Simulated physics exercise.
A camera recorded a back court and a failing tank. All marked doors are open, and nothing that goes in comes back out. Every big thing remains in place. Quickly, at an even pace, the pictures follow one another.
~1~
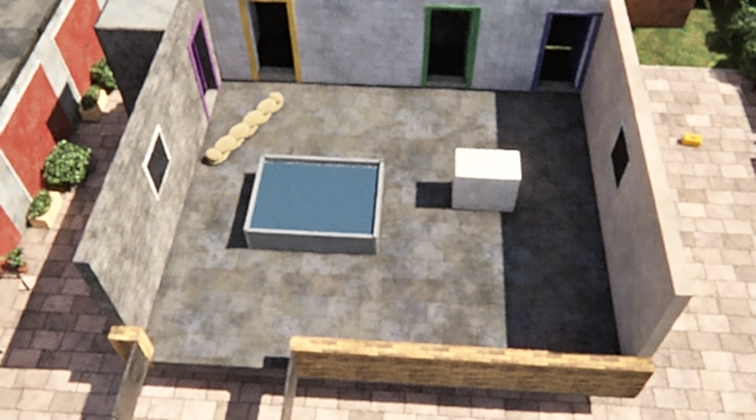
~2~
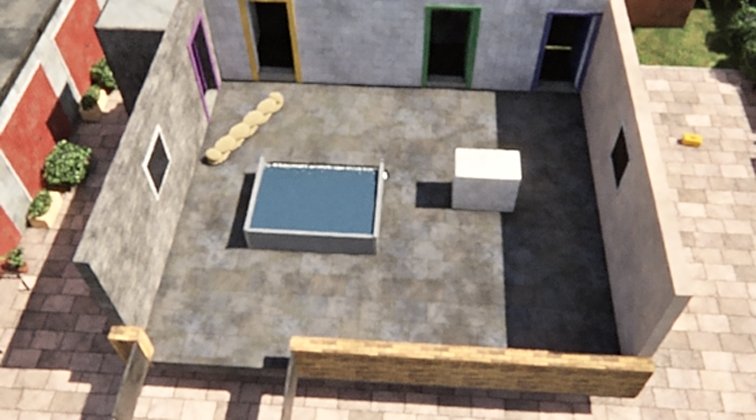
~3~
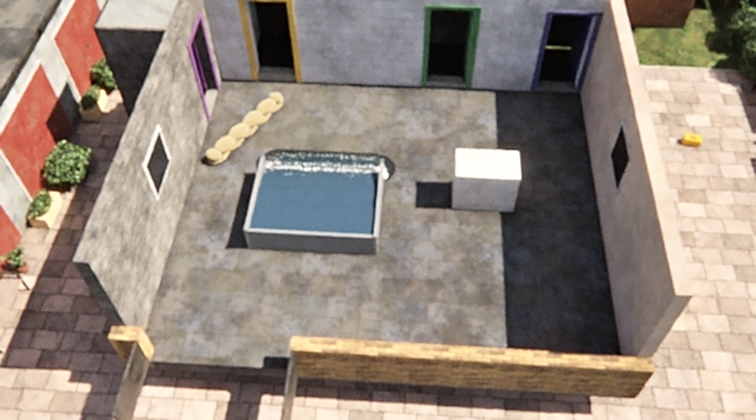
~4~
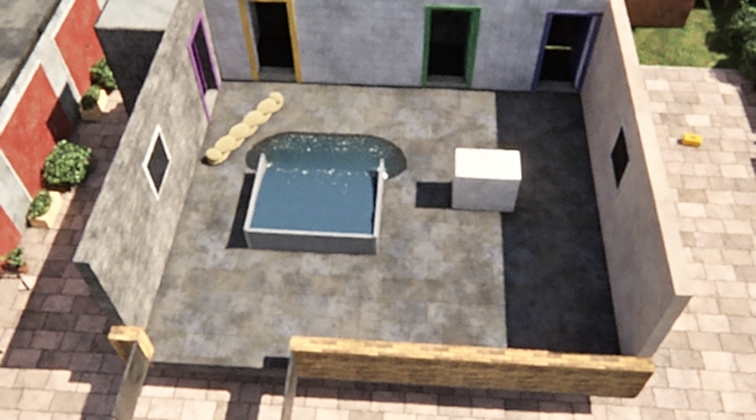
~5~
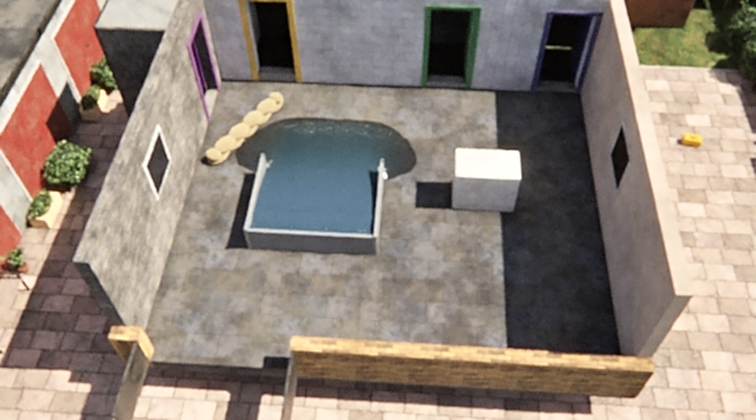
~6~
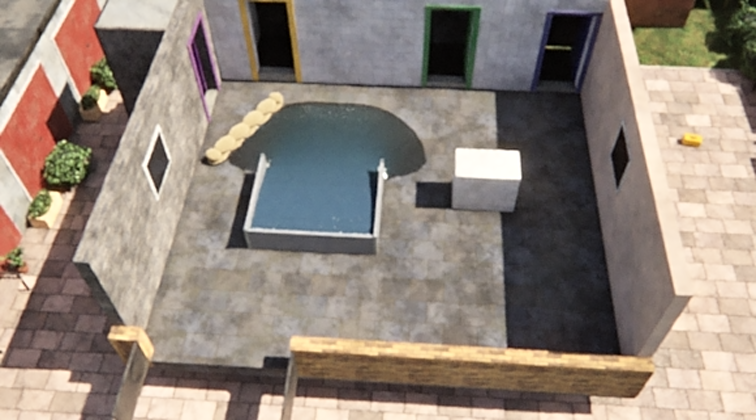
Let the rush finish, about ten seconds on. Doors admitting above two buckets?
The blue door holds up fine I think. The purple door gets overrun I think. The green door holds up fine I think. The yellow door holds up fine I think.
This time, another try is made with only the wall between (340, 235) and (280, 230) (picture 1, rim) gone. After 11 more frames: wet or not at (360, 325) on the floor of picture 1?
Verdict: Awash.
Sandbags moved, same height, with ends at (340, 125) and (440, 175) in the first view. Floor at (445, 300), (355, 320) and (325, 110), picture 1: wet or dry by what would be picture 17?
In turn: Spared, spared, submerged.
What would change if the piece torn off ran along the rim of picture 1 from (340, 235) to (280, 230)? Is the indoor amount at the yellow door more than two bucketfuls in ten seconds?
Yellow door: Falls short.
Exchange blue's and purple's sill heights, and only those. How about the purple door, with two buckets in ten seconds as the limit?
My reading: Purple floods.
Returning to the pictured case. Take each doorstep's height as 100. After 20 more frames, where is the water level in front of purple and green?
The first sits near 240 in a hundred and the second near 80 in a hundred.
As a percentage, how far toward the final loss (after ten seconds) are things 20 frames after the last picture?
Estimate: Some 20 %.
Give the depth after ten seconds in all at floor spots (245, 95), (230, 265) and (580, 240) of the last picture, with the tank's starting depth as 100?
10, 4, 6 %.
A moment on, water covers 20 % of the floor; the blue door not reached, the purple door not reached, the green door not reached, the yellow door wet at the sill, nothing in.
Next, water covers 25 % of the floor; the blue door not reached, the purple door not reached, the green door wet at the sill, nothing in, the yellow door wet at the sill, nothing in.
Then, water covers 35 % of the floor; the blue door wet at the sill, nothing in, the purple door over two buckets in, the green door wet at the sill, nothing in, the yellow door under two buckets in.
Later, water covers 60 % of the floor; the blue door under two buckets in, the purple door far over two buckets in, the green door wet at the sill, nothing in, the yellow door under two buckets in.
In the end, water covers 85 % of the floor; the blue door under two buckets in, the purple door far over two buckets in, the green door wet at the sill, nothing in, the yellow door under two buckets in.
